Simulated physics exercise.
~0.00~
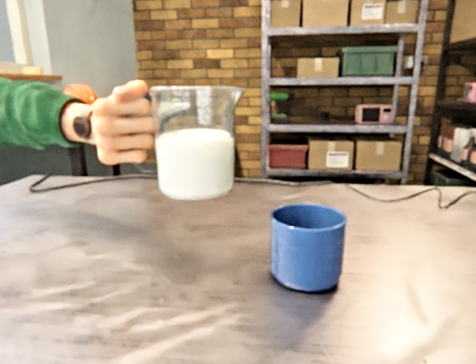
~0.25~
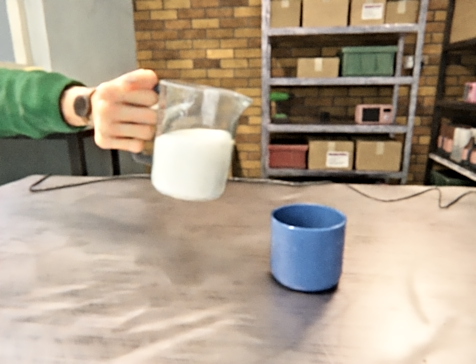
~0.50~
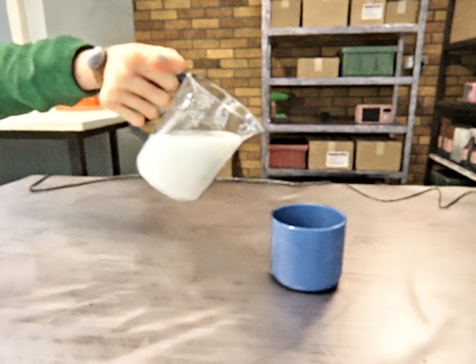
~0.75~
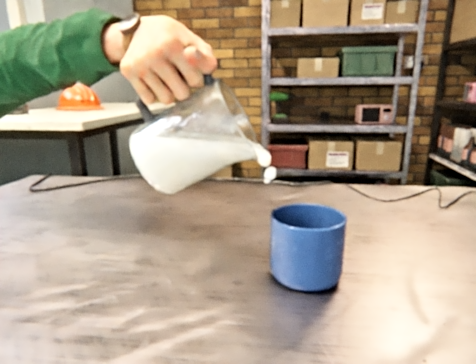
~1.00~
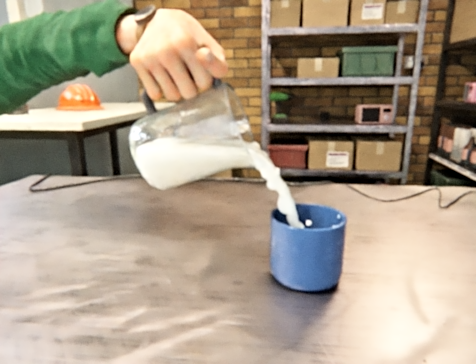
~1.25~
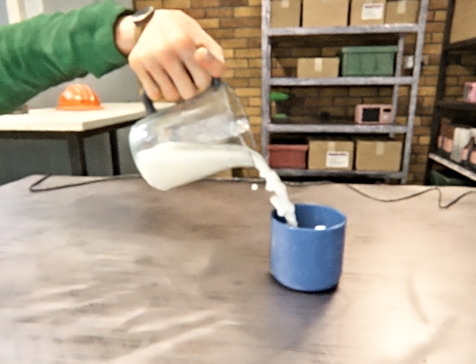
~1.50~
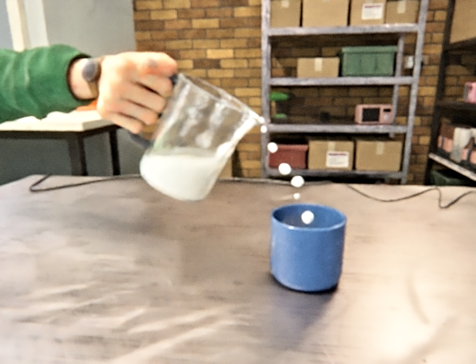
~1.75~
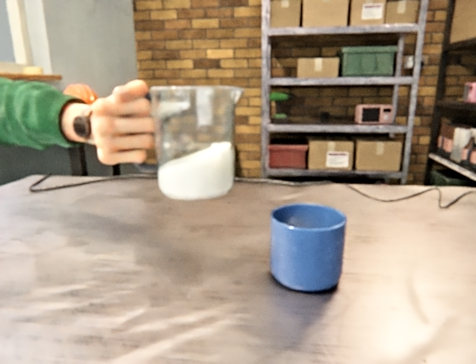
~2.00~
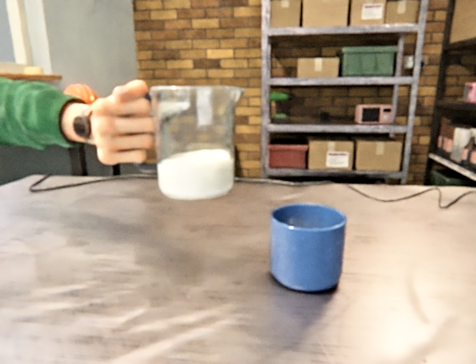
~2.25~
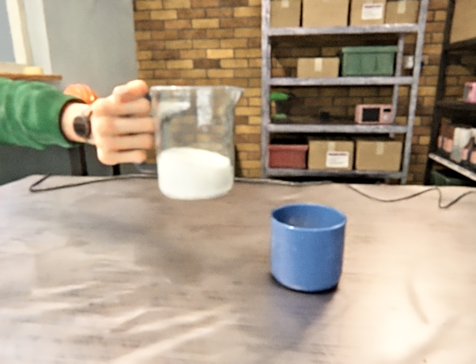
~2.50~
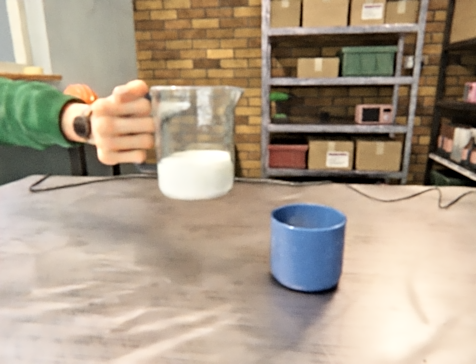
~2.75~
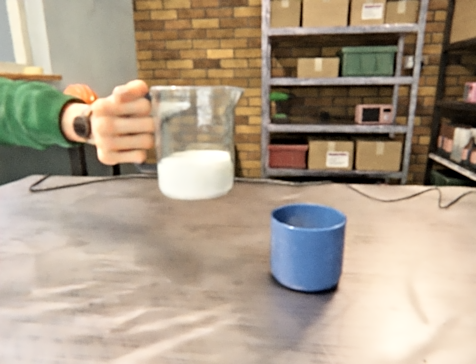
In a room with brick walls and shelves, a hand tipped a clear pitcher of milk to the right and poured some into a blue mug on a table, then brought it back upright and held it still, with milk left inside.
